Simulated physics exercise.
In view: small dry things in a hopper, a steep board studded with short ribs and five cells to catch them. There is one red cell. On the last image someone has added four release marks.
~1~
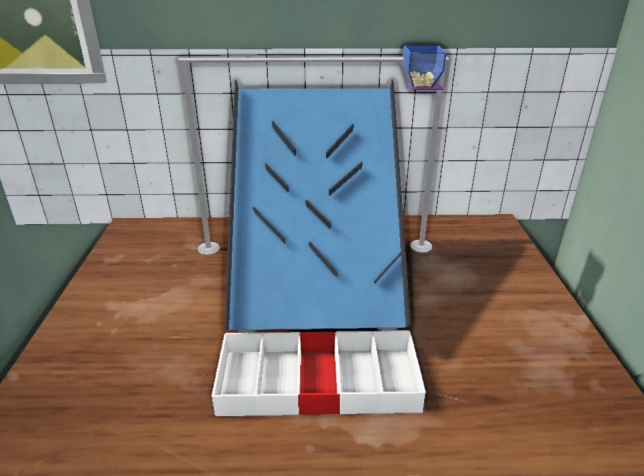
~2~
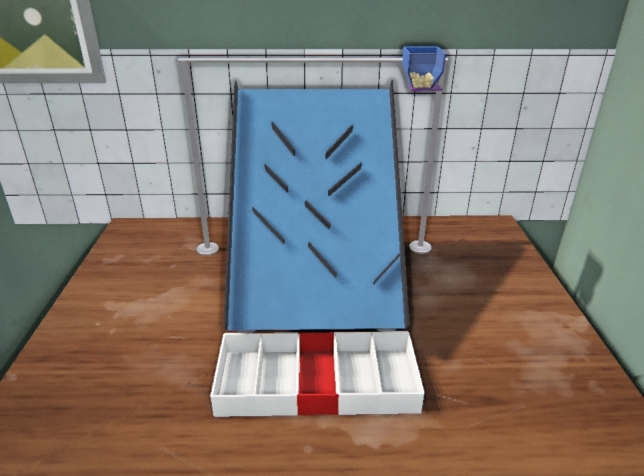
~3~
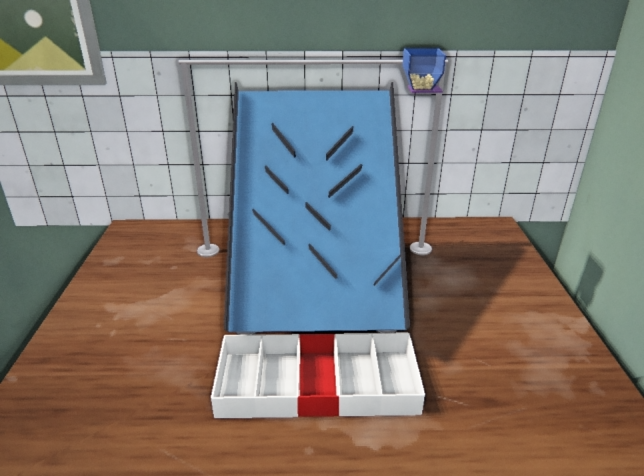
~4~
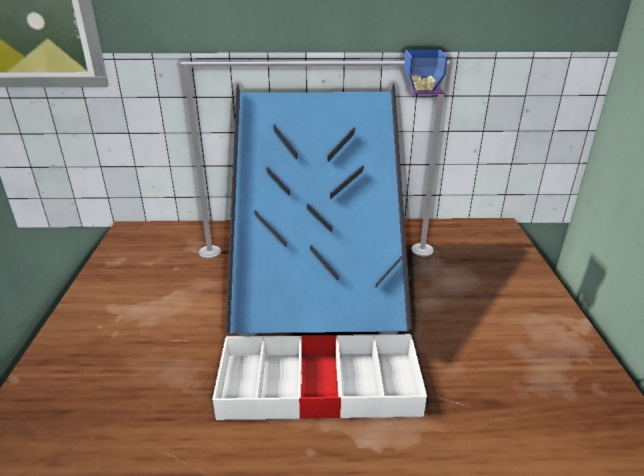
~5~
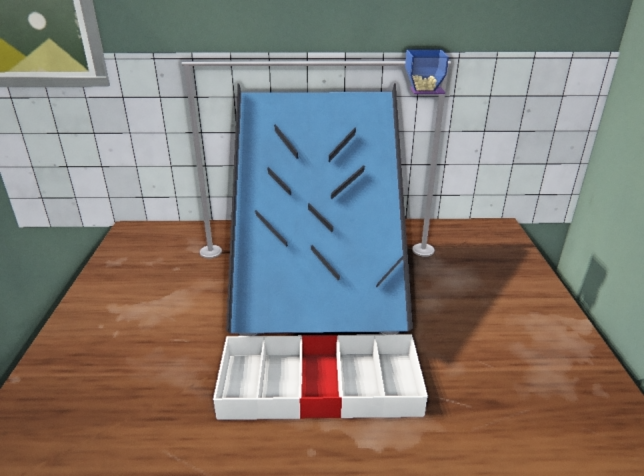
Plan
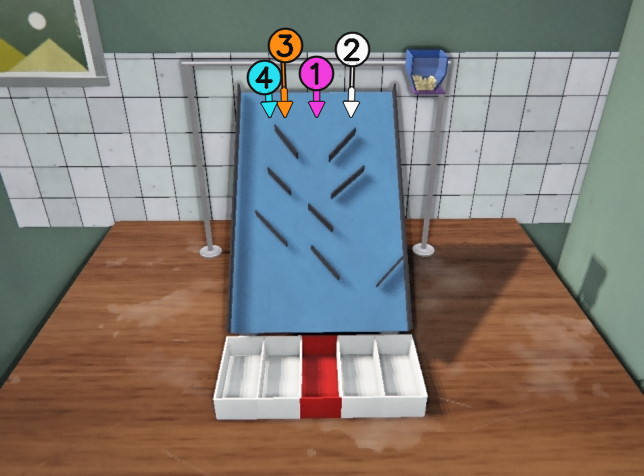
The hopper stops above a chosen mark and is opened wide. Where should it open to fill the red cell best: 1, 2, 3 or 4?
It is 2.
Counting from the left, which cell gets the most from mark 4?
The first.
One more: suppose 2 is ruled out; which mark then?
That is mark 1.
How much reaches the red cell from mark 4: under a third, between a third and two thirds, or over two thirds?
Mark 4 gives under a third.
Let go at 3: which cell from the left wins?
The fourth from the left.
On the marked copy, mark 1 meets the board at (316, 111); mark 2 meets the board at (351, 111); mark 3 meets the board at (284, 111); mark 4 meets the board at (269, 111).
With 1, roughly a third in the red cell, roughly two thirds in other cells, just a few outside the box.
With 2, roughly half in the red cell, roughly a third in other cells, about a tenth outside the box.
With 3, about a tenth in the red cell, almost all in other cells, just a few outside the box.
With 4, about a tenth in the red cell, the larger part in other cells, about a tenth outside the box.
